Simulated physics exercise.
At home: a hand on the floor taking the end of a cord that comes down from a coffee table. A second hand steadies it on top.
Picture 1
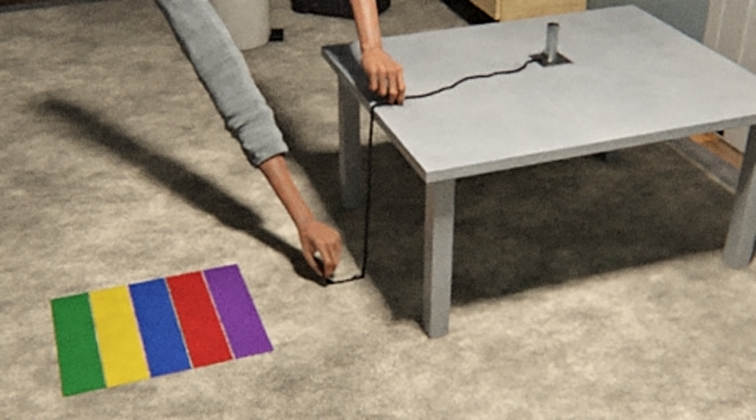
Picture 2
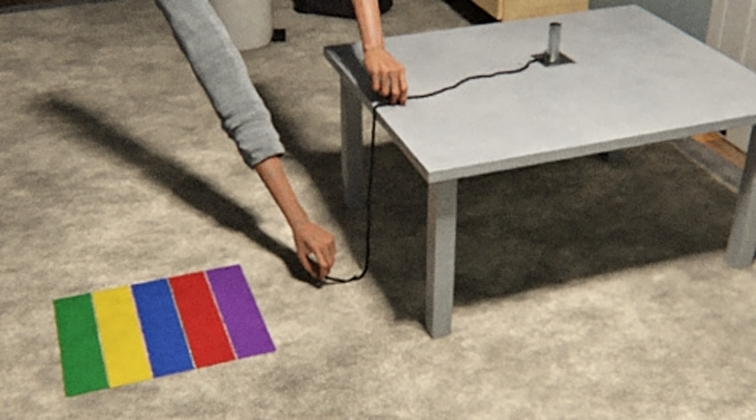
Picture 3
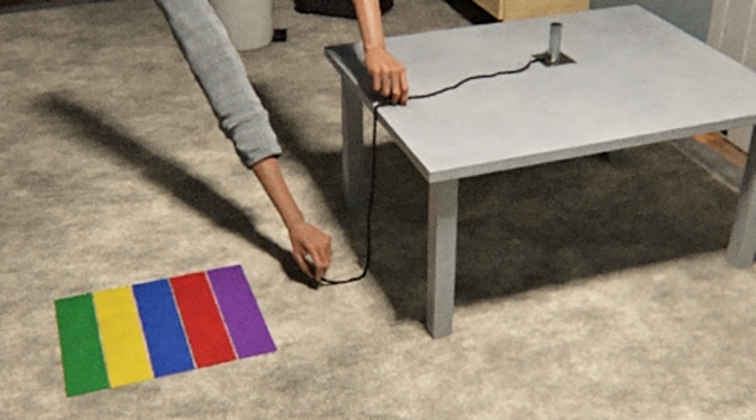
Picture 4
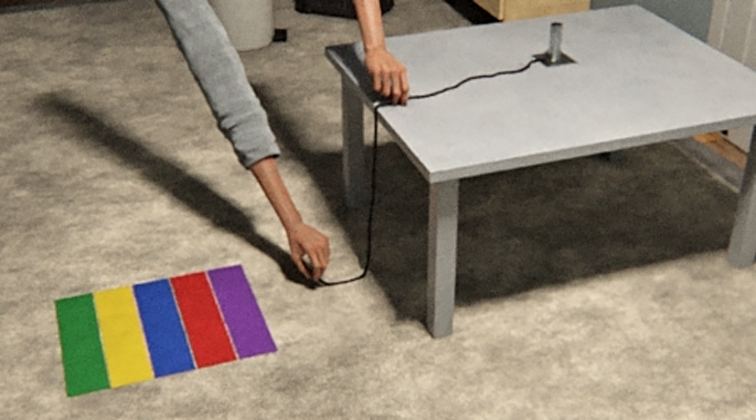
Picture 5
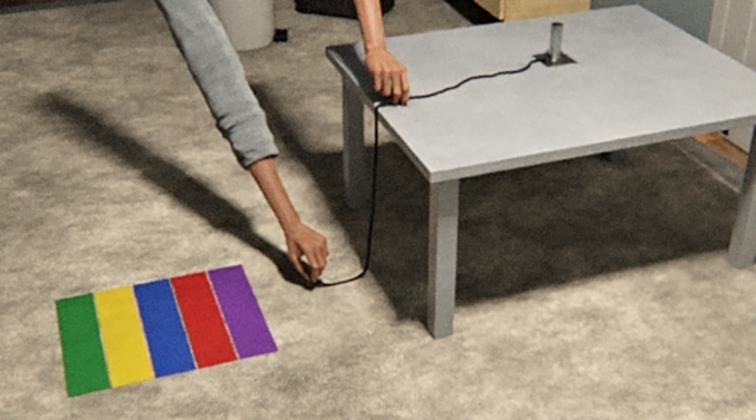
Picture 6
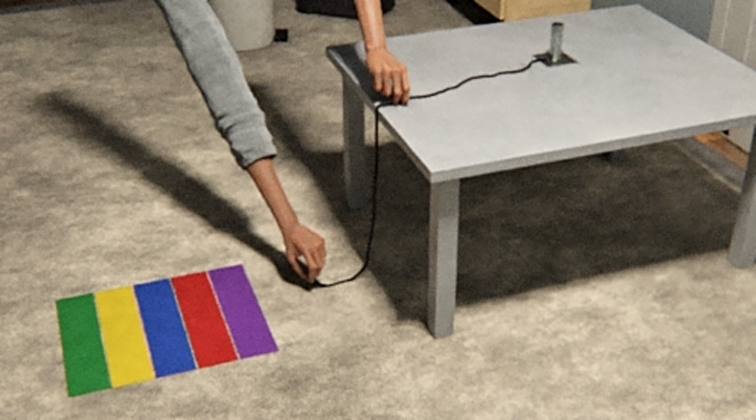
On a mottled grey-beige carpeted floor, seen from above at an angle, a pale grey coffee table stands at the right, with a mat of green, yellow, blue, red and purple stripes at lower left. A black cord runs from a small upright metal post across the tabletop, under one hand at the edge, and down to another hand near the floor. That lower hand, its arm grey-sleeved, draws the cord's end very slightly left, while the upper hand and camera stay almost still.
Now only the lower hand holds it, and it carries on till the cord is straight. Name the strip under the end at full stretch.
It halts on the red strip.
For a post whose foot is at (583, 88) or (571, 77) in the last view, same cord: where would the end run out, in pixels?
About (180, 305) and (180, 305).
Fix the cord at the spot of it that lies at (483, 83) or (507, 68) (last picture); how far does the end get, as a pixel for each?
Try by try, around (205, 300) and (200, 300).
Early on, end near (272, 285); short of the strips.
Midway, end near (224, 295); over purple.
At the end of the slack, end near (196, 301); over red. Over red.
